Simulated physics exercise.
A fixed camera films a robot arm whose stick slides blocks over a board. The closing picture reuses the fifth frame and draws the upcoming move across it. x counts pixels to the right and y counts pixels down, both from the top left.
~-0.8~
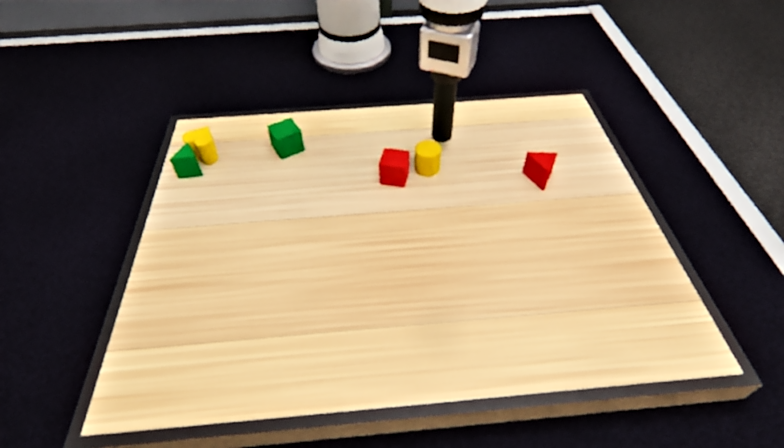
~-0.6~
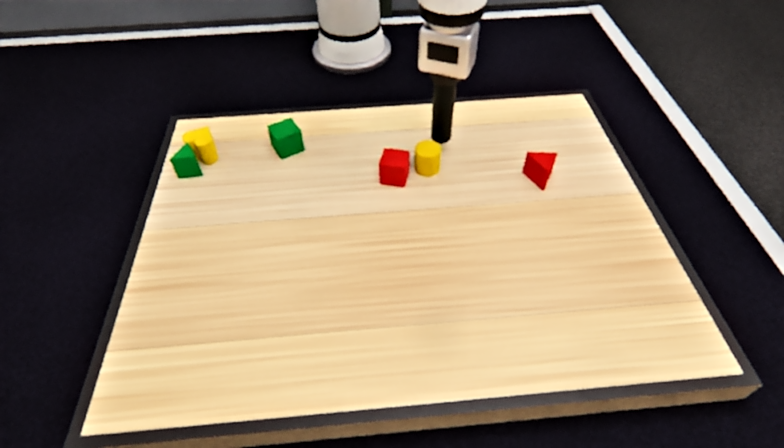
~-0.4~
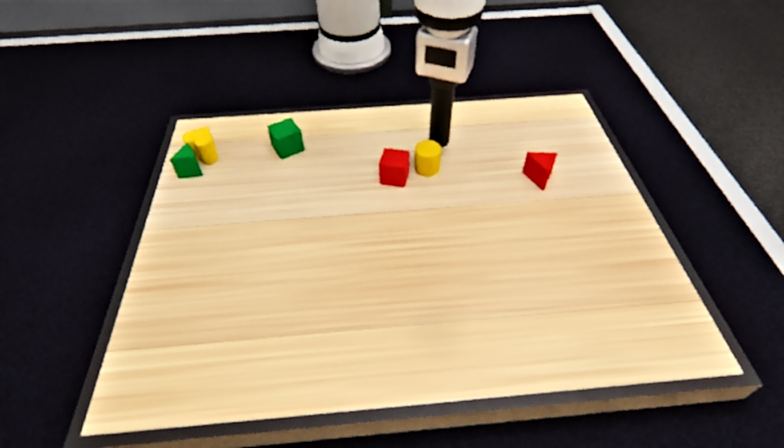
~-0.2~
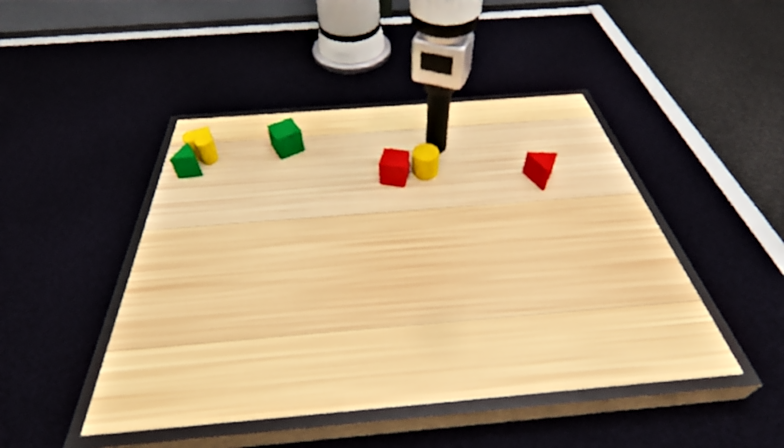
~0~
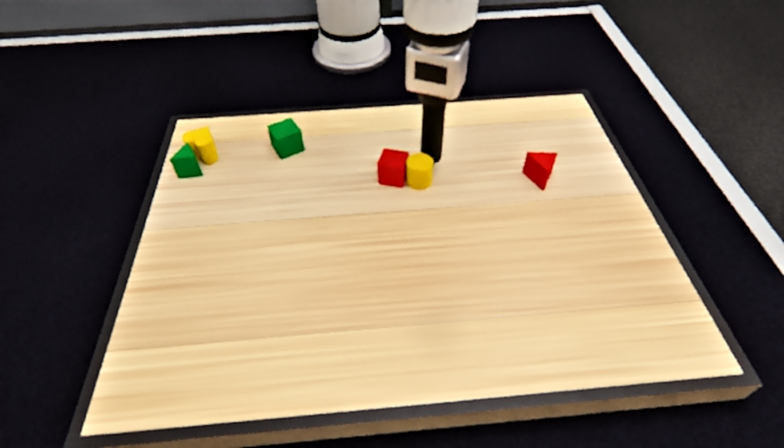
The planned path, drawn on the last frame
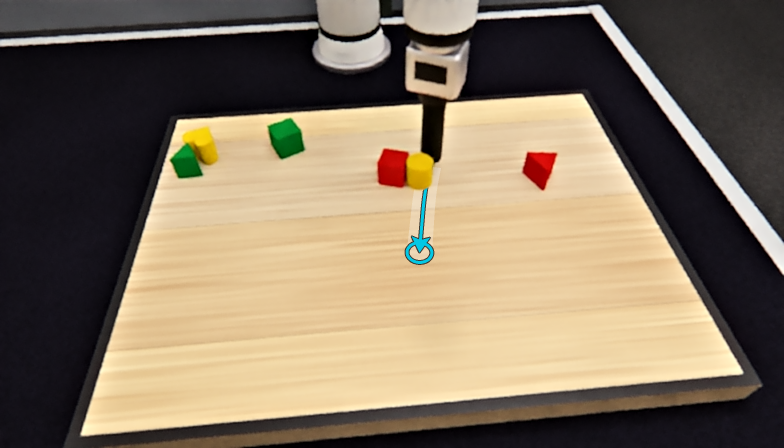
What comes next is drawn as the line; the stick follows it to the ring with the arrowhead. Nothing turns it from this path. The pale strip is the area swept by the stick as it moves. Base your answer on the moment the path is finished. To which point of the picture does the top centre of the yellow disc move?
I'd guess (397, 195).
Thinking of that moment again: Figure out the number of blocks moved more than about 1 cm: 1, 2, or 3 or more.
I foresee one block being moved.
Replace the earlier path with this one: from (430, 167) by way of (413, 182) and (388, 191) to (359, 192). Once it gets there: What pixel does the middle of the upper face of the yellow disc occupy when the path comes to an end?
About (398, 187).
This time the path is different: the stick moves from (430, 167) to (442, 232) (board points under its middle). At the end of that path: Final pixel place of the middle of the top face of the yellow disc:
Answer: (411, 181).
The line goes from (430, 167) through (425, 192) and (422, 221) to (419, 252).
What follows on the original path. One third of the way, stick at (426, 184); yellow disc at (406, 184).
Two thirds of the way, stick at (423, 212); yellow disc at (397, 195).
At the end, stick at (420, 244); red square block unmoved; yellow disc at (397, 195).
